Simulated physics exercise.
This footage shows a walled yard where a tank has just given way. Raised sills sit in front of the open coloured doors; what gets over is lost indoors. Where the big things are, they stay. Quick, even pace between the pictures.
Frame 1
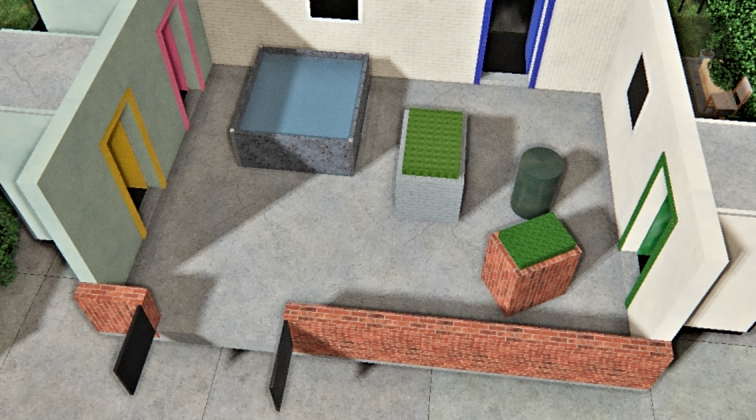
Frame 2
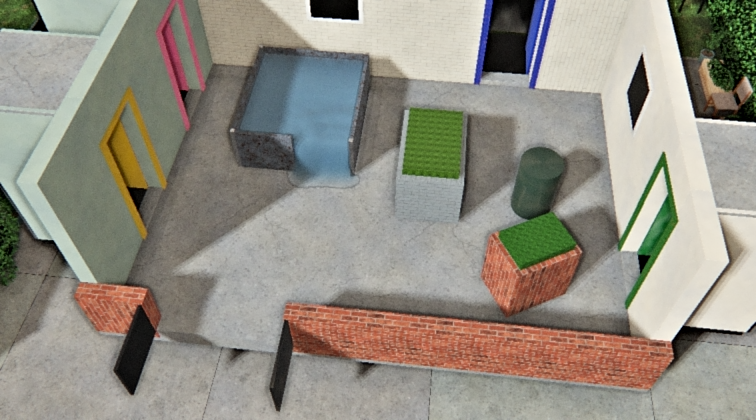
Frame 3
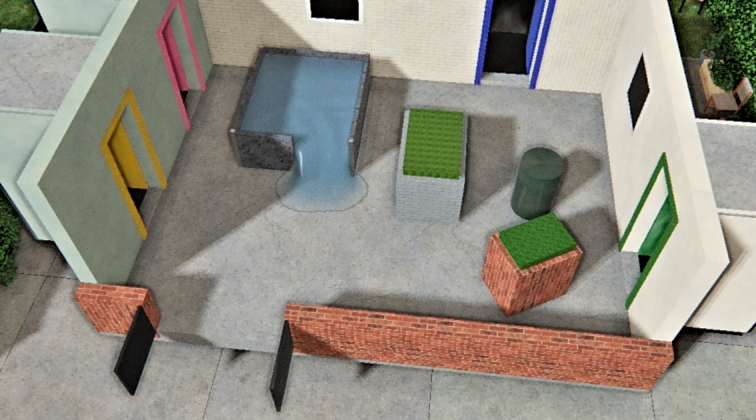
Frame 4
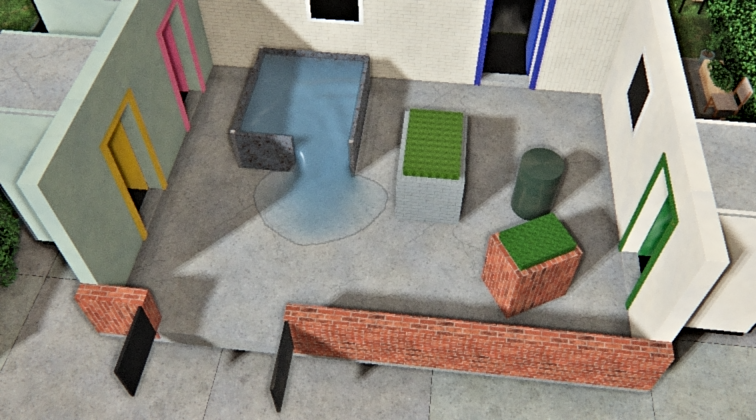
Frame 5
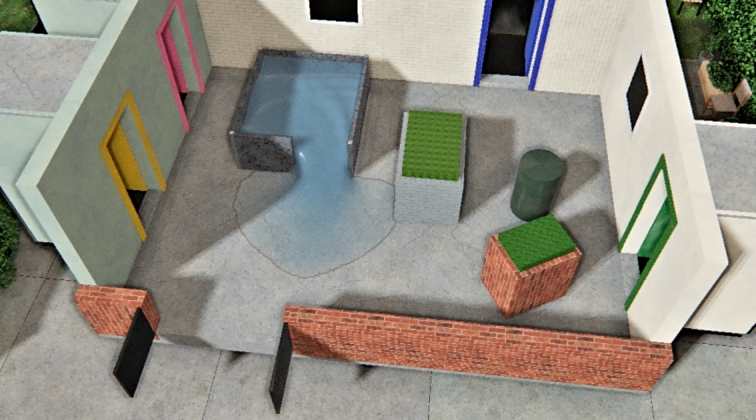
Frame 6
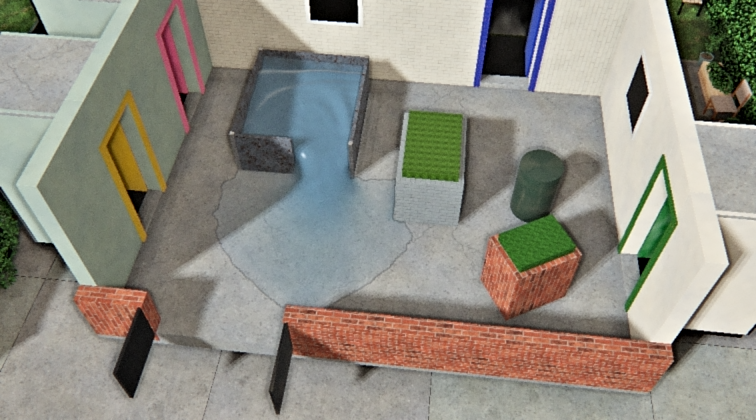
In a walled yard, water pours from a tank's open front and spreads across the ground.
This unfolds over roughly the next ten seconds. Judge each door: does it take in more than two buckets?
My call: The blue door keeps it to two or fewer, the yellow door keeps it to two or fewer, the green door takes in more, the pink door keeps it to two or fewer.
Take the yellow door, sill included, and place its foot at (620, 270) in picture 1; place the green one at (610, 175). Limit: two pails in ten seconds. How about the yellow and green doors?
Yellow door: Exceeds the limit; green door: Falls short.
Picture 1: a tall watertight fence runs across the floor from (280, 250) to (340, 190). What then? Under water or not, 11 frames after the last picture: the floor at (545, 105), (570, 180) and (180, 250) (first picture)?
Log, spots one to three: Spared; spared; swamped.
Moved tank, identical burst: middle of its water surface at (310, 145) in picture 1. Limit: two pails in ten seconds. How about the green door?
The green door exceeds the threshold.
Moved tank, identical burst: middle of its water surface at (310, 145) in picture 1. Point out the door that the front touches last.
My answer: The one in pink.
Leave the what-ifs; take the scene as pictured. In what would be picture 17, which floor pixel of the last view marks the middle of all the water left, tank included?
It is around (323, 186).
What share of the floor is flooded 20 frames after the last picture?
Roughly 45 percent, I reckon.
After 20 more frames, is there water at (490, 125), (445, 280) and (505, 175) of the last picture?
The three points read clear, soaked through and clear.
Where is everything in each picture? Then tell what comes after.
In the first picture, still water in the water tank at (304, 95).
In the second picture, water pours out at (323, 162) and has run to (357, 178).
In the third picture, the front is at (286, 200), out from the gap at (323, 163).
In the fourth picture, water pours out at (323, 164) and has run to (296, 238).
In the fifth picture, the front is at (316, 271), out from the gap at (322, 165).
In the sixth picture, the front is at (314, 307), out from the gap at (322, 165).
A moment on, water covers 30 % of the floor; the blue door not reached, the yellow door not reached, the green door not reached, the pink door not reached.
Next, water covers 40 % of the floor; the blue door not reached, the yellow door wet at the sill, nothing in, the green door not reached, the pink door not reached.
Then, water covers 45 % of the floor; the blue door not reached, the yellow door wet at the sill, nothing in, the green door under two buckets in, the pink door not reached.
Later, water covers 75 % of the floor; the blue door wet at the sill, nothing in, the yellow door wet at the sill, nothing in, the green door over two buckets in, the pink door not reached.
In the end, water covers 95 % of the floor; the blue door wet at the sill, nothing in, the yellow door wet at the sill, nothing in, the green door over two buckets in, the pink door wet at the sill, nothing in.
